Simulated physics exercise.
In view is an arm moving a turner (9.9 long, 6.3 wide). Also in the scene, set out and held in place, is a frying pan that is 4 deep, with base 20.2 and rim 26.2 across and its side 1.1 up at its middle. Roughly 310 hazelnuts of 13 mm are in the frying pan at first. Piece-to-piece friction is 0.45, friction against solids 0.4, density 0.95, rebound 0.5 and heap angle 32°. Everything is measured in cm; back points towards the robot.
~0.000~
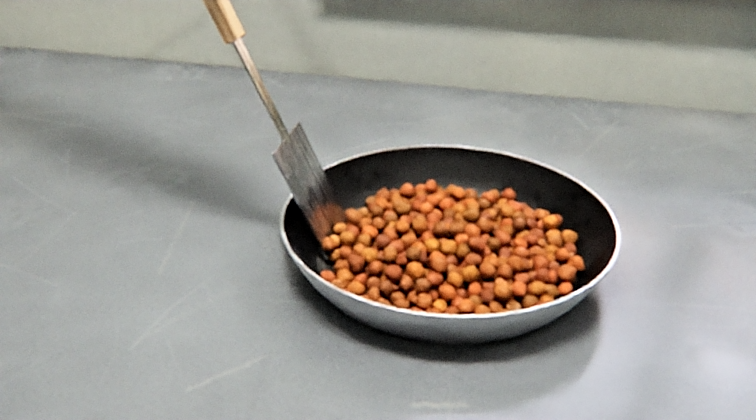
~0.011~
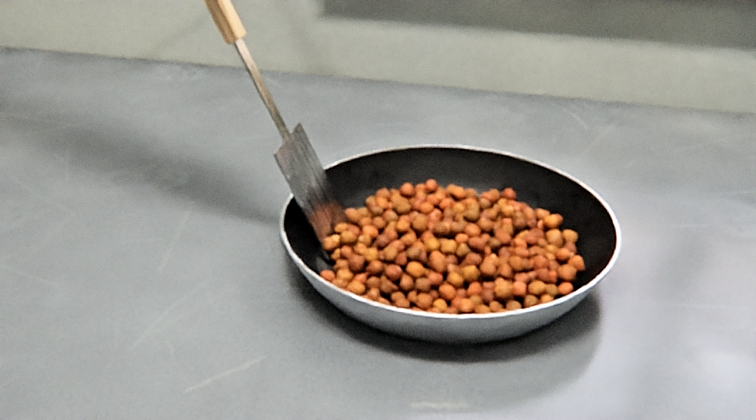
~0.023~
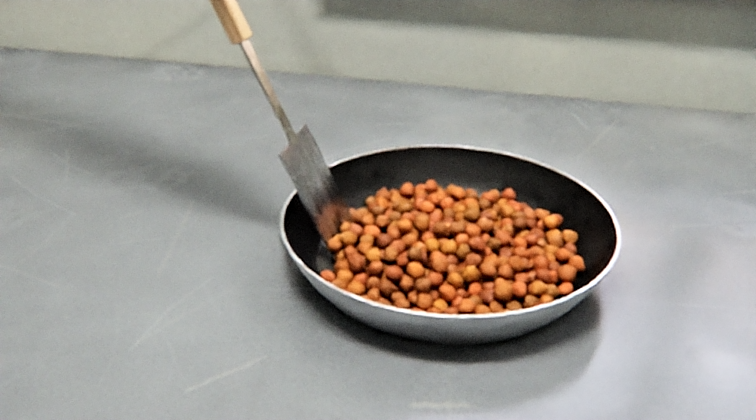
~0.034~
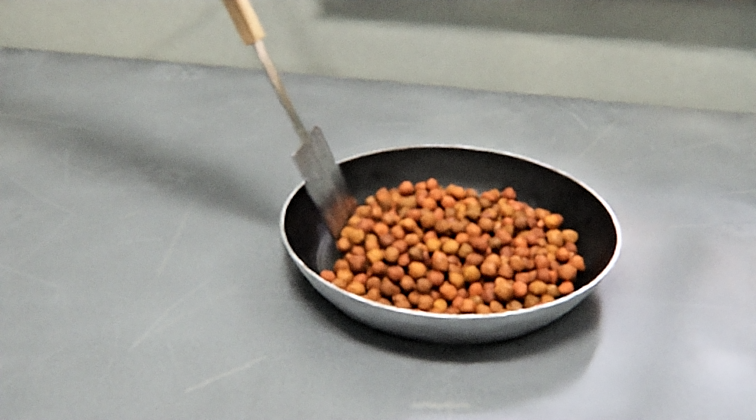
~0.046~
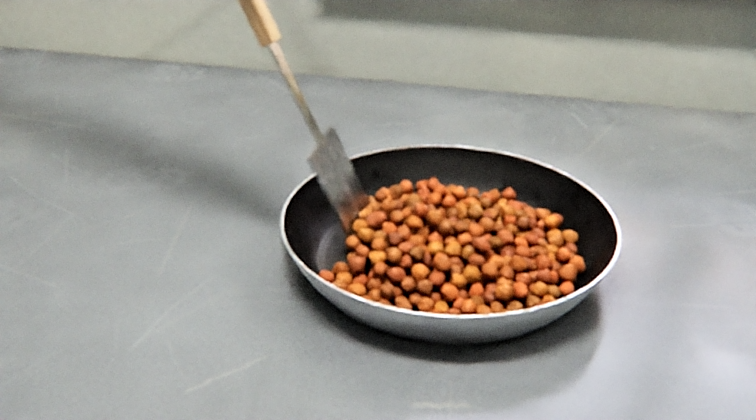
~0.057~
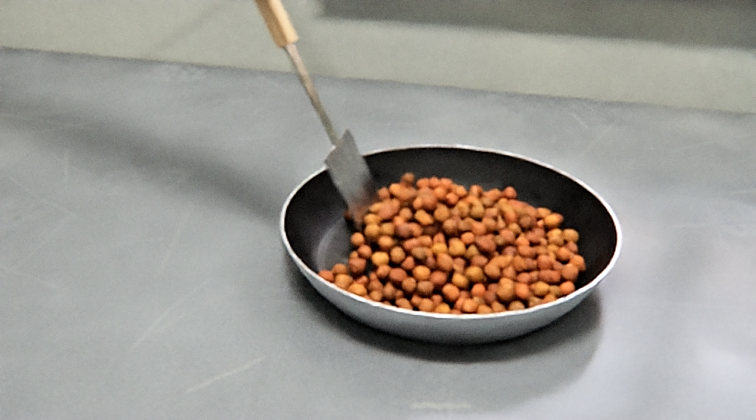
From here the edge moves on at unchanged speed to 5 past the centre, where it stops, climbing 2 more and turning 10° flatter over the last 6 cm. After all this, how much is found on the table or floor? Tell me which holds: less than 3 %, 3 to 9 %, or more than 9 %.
3 to 9 % holds.
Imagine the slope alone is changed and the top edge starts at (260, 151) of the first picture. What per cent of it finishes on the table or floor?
5 percent or thereabouts.
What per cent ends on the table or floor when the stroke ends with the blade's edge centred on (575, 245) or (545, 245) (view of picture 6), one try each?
Around 20 per cent for the first try and 10 per cent for the second.
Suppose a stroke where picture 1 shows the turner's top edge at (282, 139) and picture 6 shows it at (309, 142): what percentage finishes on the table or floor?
Roughly 0 %.
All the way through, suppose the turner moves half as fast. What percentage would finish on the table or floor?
About 0 %.
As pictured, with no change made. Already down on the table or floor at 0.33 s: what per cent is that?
Estimate: About 4 percent.
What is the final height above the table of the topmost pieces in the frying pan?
It reaches roughly 5.0 cm.
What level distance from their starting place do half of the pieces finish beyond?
About 3 cm.
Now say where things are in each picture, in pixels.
In the first frame, the turner top edge at (286, 137), sloping 65°; upper third of the load around (439, 233), from x 330 to 575, top at y 185; 314 in the frying pan.
In the second frame, the turner top edge at (287, 137), sloping 65°; upper third of the load around (439, 233), from x 330 to 575, top at y 185.
In the third frame, the turner top edge at (293, 138), sloping 65°; upper third of the load around (439, 233), from x 330 to 575, top at y 185.
In the fourth frame, the turner top edge at (305, 139), sloping 65°; upper third of the load around (436, 232), from x 330 to 575, top at y 185.
In the fifth frame, the turner top edge at (320, 141), sloping 65°; upper third of the load around (436, 230), from x 325 to 575, top at y 185.
In the sixth frame, the turner top edge at (336, 143), sloping 65°; upper third of the load around (434, 228), from x 325 to 575, top at y 180; 314 in the frying pan.
After 0.08 s, sloping 65°, highest piece 6 above the table; 314 in the frying pan.
After 0.11 s, sloping 61°, highest piece 7 above the table; 314 in the frying pan.
After 0.33 s, sloping 55°, highest piece 6 above the table; 298 in the frying pan, 12 on the table or floor, 4 on the blade or in flight.
After 1.38 s, sloping 55°, highest piece 4 above the table; 295 in the frying pan, 19 on the table or floor.
In the end, 295 in the frying pan, 19 on the table or floor. That is 6 % on the table or floor.
